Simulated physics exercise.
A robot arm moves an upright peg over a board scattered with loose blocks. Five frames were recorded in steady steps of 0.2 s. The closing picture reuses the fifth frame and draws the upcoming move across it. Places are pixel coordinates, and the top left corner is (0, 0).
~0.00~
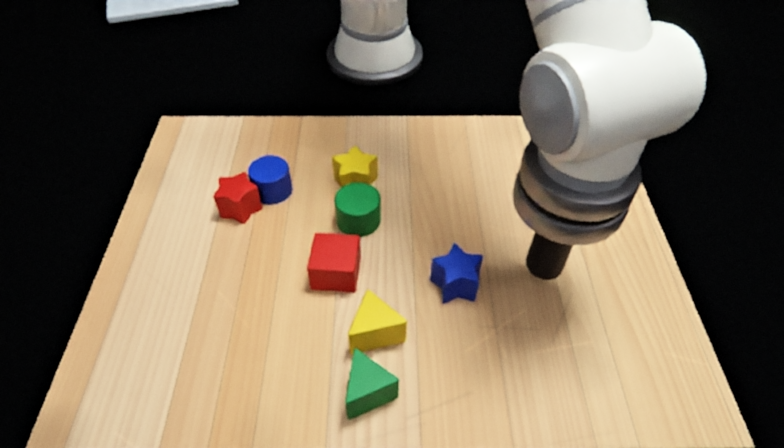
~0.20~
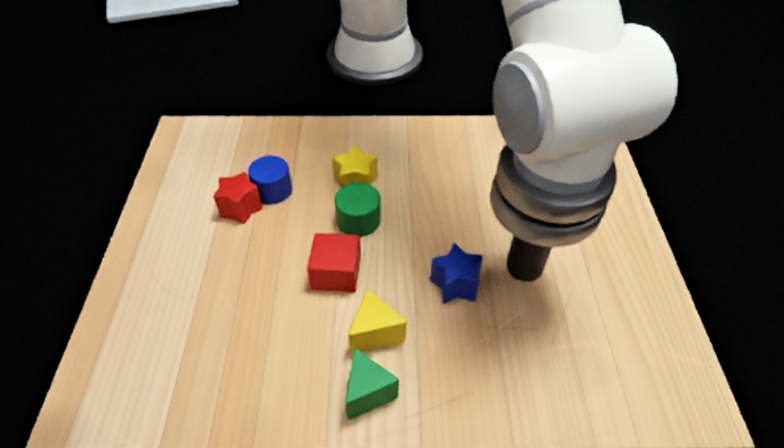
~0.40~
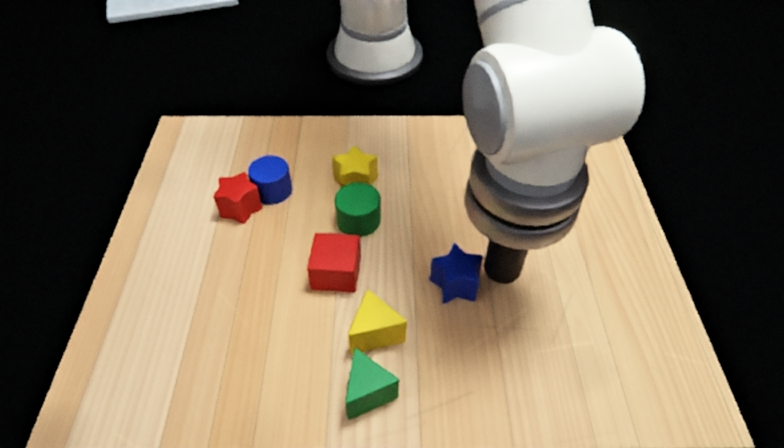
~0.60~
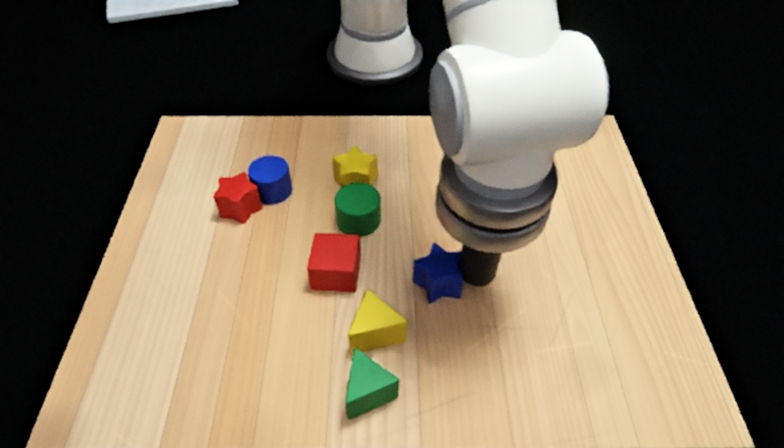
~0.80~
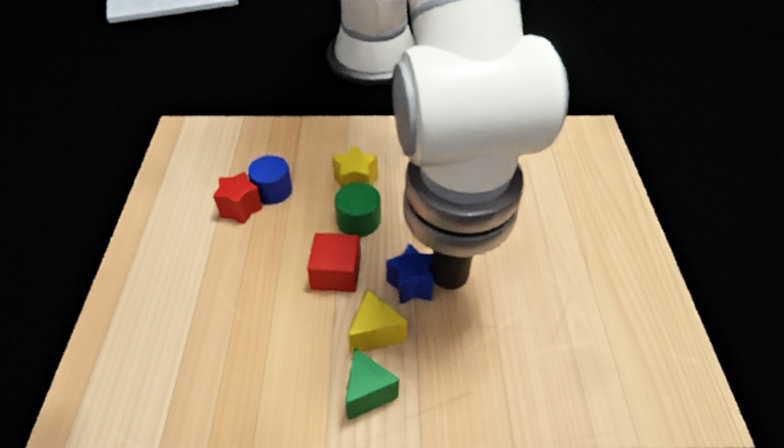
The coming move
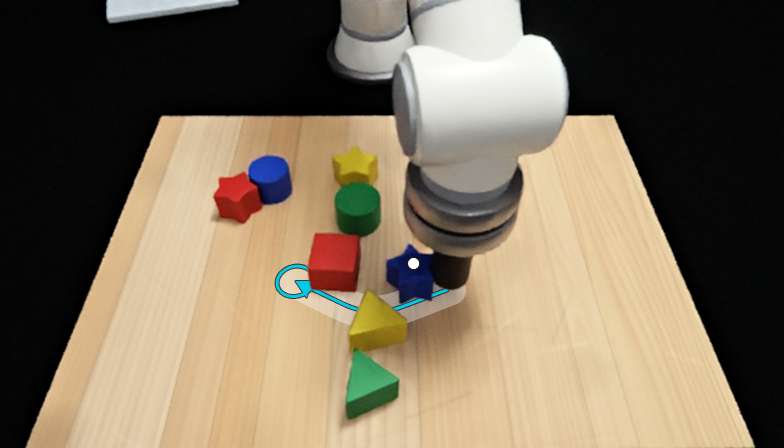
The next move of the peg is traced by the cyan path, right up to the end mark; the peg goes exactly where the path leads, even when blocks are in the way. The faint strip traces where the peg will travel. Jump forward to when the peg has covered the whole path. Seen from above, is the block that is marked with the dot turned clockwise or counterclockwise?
It turns clockwise.
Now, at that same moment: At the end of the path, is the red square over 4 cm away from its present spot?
I expect so.
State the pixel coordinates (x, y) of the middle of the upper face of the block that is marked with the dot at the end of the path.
Most likely (299, 232).
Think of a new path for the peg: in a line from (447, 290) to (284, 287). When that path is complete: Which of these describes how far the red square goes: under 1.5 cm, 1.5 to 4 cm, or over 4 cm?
Displaced more than 4 cm.
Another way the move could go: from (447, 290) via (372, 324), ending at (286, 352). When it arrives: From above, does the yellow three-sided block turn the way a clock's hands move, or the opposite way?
My prediction: CCW.
The drawn path runs from (447, 290) by way of (397, 309) and (342, 304) to (296, 281); the dot is on the blue star block.
What follows on the original path. One third of the way, peg (396, 295); red square (330, 249); blue star block (372, 264), turned 40° clockwise.
Two thirds of the way, peg (340, 289); red square (303, 228), turned 30° clockwise; yellow three-sided block (357, 324), turned 30° anticlockwise; blue star block (331, 254), turned 65° clockwise.
At the end, peg (292, 267); red square (289, 201), turned 55° clockwise; green three-sided block not moved; yellow three-sided block (357, 324), turned 30° anticlockwise; blue star block (299, 232), turned 85° clockwise.
